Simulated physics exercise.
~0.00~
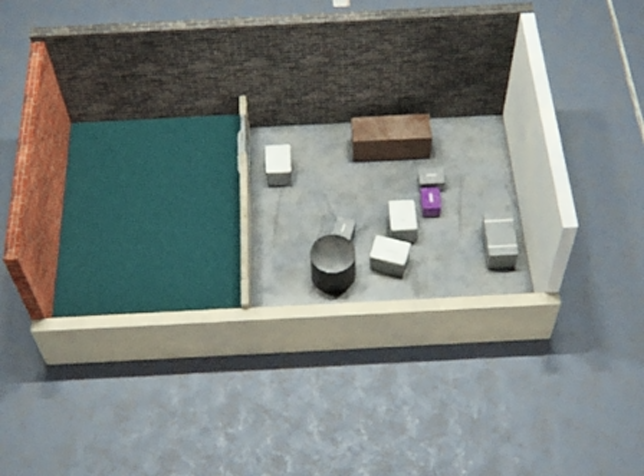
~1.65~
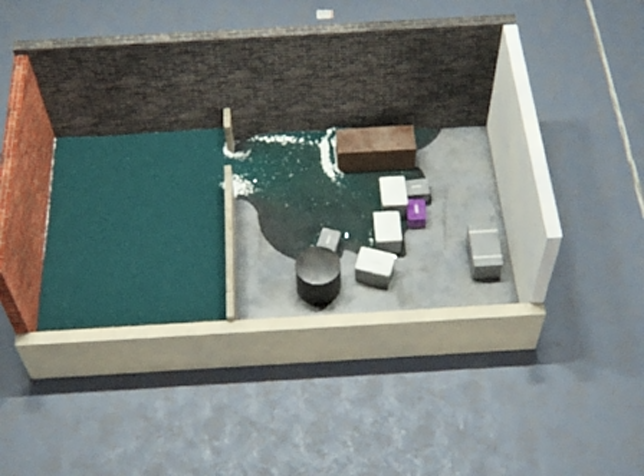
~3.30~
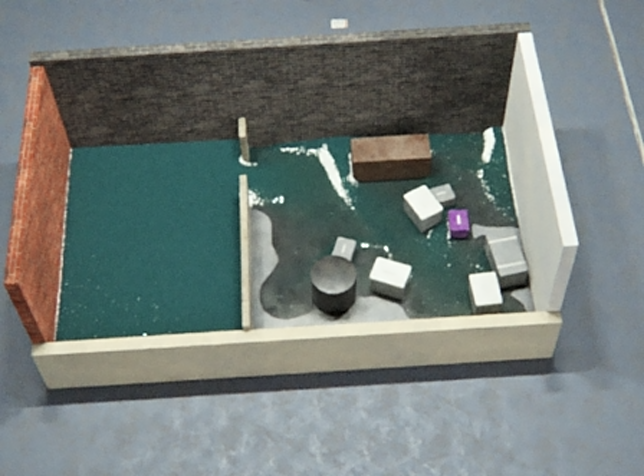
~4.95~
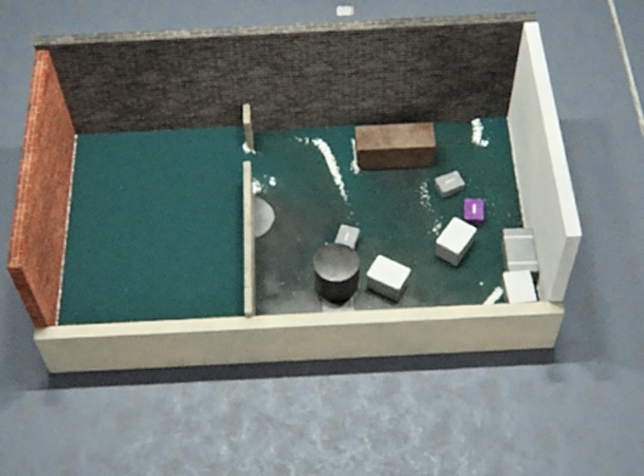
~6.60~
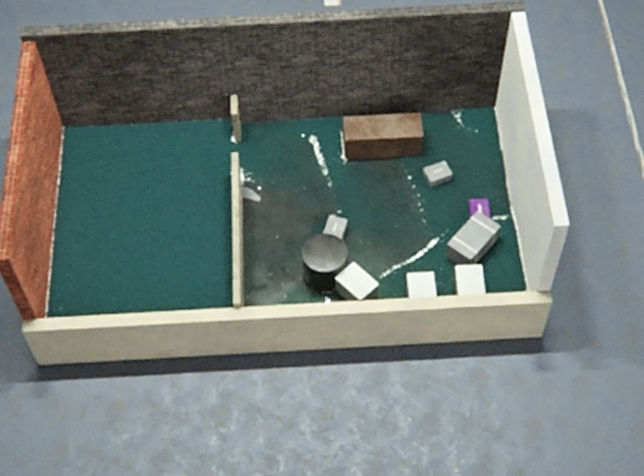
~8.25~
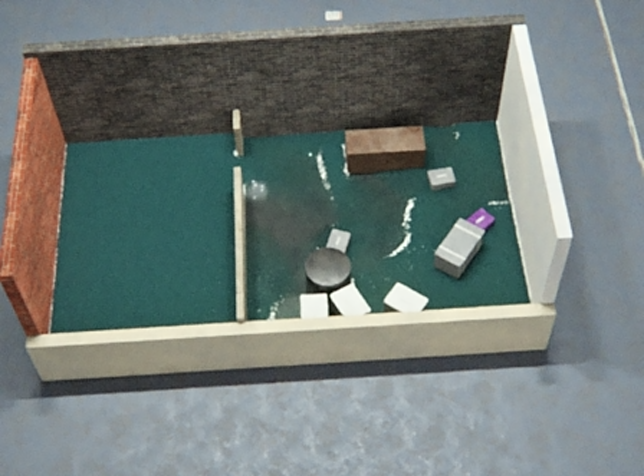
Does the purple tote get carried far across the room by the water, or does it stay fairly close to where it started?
It stays fairly close to where it started. The purple tote slides only a little toward the right as the water spreads through the room.
